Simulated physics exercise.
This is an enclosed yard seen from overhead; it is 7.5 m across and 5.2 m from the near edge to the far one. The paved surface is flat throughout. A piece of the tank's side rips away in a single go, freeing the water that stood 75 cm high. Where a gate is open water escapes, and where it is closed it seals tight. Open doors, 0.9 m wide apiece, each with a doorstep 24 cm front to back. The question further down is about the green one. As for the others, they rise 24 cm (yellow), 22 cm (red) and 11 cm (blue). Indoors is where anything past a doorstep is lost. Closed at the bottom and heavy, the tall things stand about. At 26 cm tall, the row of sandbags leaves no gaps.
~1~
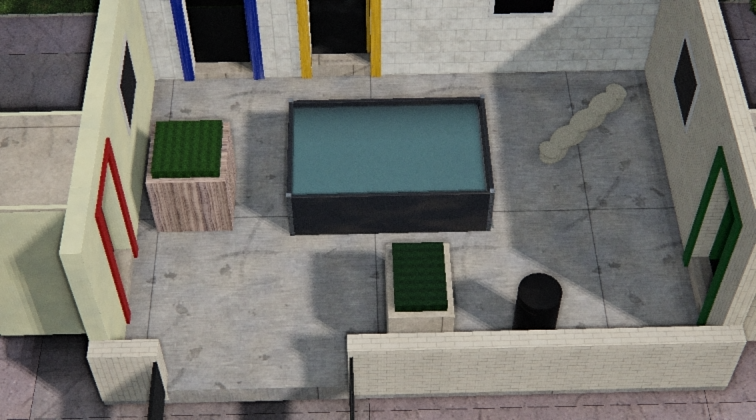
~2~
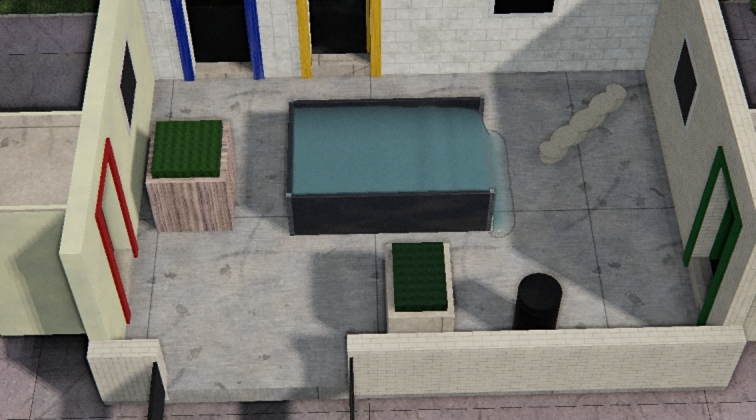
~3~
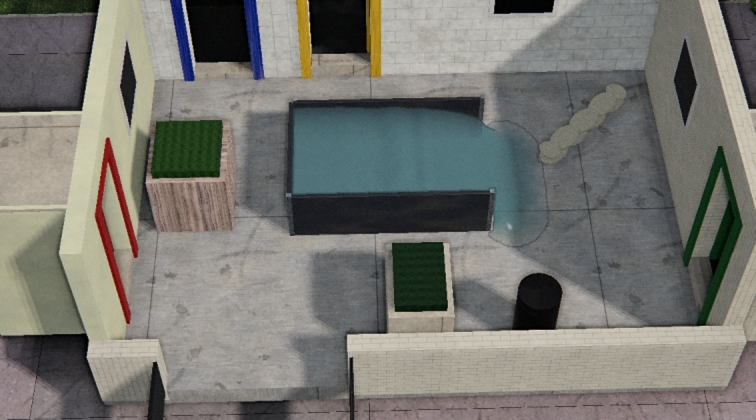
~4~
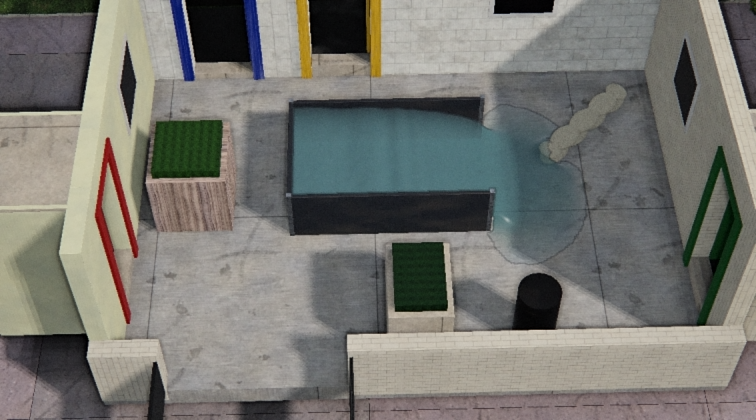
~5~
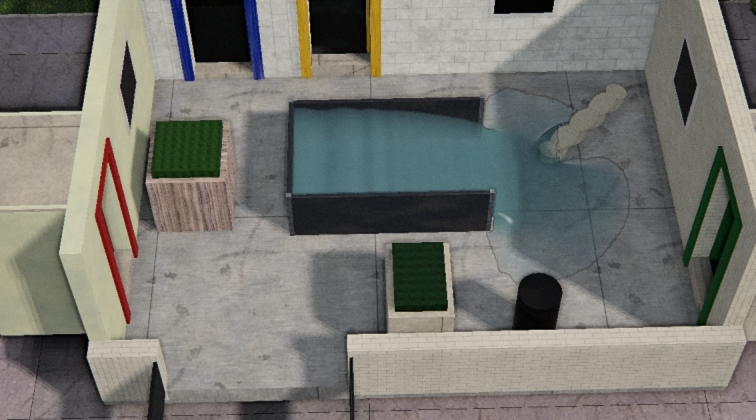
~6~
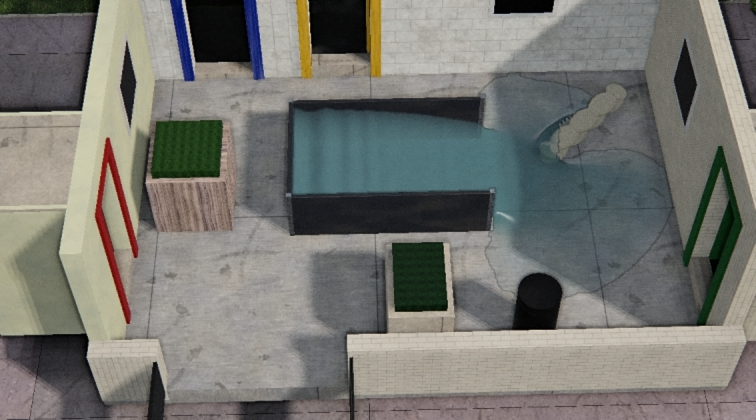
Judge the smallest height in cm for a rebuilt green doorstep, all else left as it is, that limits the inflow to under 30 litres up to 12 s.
Roughly 23.5 cm at the least.
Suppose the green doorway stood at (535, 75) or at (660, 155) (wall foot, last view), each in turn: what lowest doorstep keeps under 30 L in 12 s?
Around 25 and 27 cm respectively.
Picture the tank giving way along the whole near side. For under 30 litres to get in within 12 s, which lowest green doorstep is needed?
Some 21 cm.
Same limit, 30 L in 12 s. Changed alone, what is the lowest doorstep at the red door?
For the red door, about 9.0 cm.
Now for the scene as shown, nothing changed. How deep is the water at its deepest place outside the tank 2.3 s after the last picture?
I'd estimate roughly 42 cm.
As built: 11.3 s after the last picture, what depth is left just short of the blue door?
9.0 cm.
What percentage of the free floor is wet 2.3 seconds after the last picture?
Some 45 in a hundred.
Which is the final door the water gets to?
Last: Red.
Then, 0.7 s after the last picture water covers 30 % of the floor, deepest (42 cm) near (532, 160); 18 cm at the green door, 0 litres in over its 23 cm doorstep.
Then, 2.3 s after the last picture water covers 45 % of the floor, deepest (42 cm) near (700, 361); 27 cm at the green door, 6 litres in over its 23 cm doorstep.
Then, 11.3 s after the last picture water covers 95 % of the floor, deepest (12 cm) near (546, 261); 7 cm at the green door, 34 litres in over its 23 cm doorstep.
At the green door as built, the water peaked near 30 cm, 3.5 s after the last picture.
With a doorstep of 21 cm, 54 litres would have come in within the 12 s; with 29 cm, 5 litres. So under 30 litres takes about 23.5 cm.
